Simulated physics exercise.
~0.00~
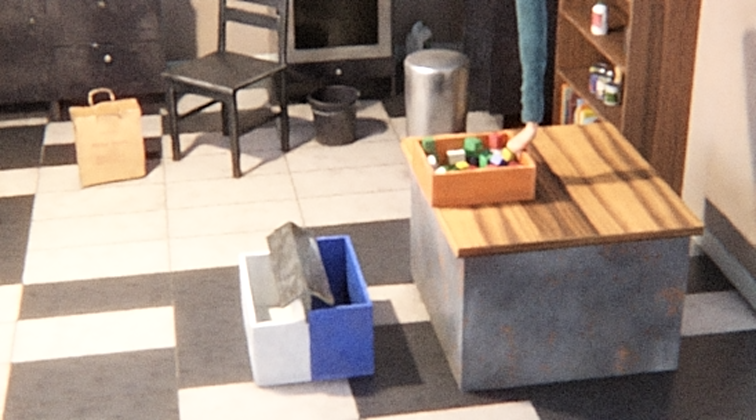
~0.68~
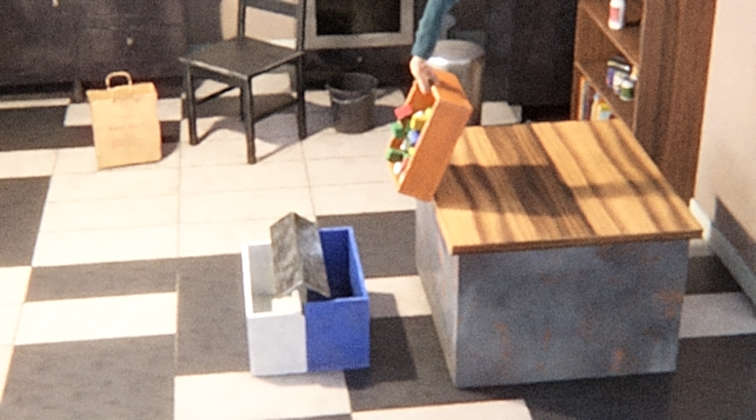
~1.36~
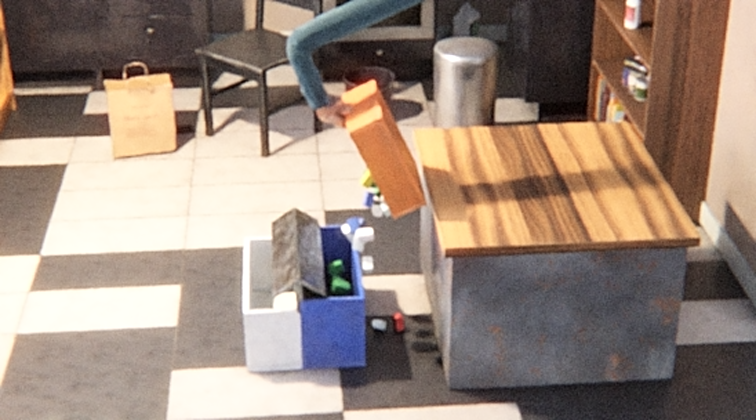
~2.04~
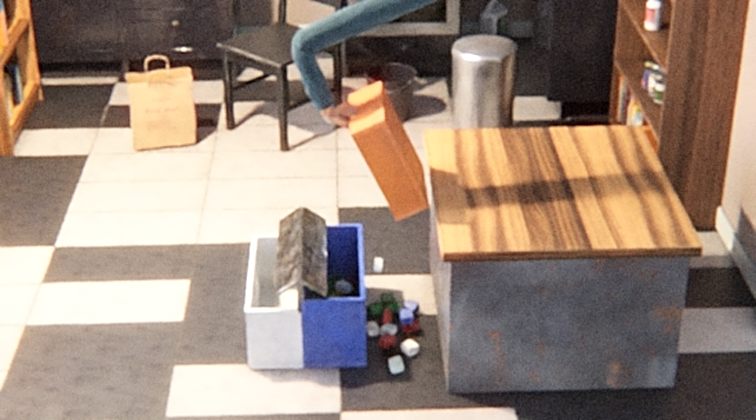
An orange crate of colourful toy bricks sits on a wood-topped grey bench in a room with a dark and pale tiled floor, seen from above. To the left stand a white tote and a blue box, side by side under a grey roof-shaped splitter, with a paper bag, a dark chair and bins behind. A hand in a teal sleeve moves the crate left off the bench and tips it steadily over. Bricks tumble out, some into the blue box and others onto the floor beside it. Finally the crate hangs steeply tilted, with bricks in the blue box and a small pile between it and the bench.
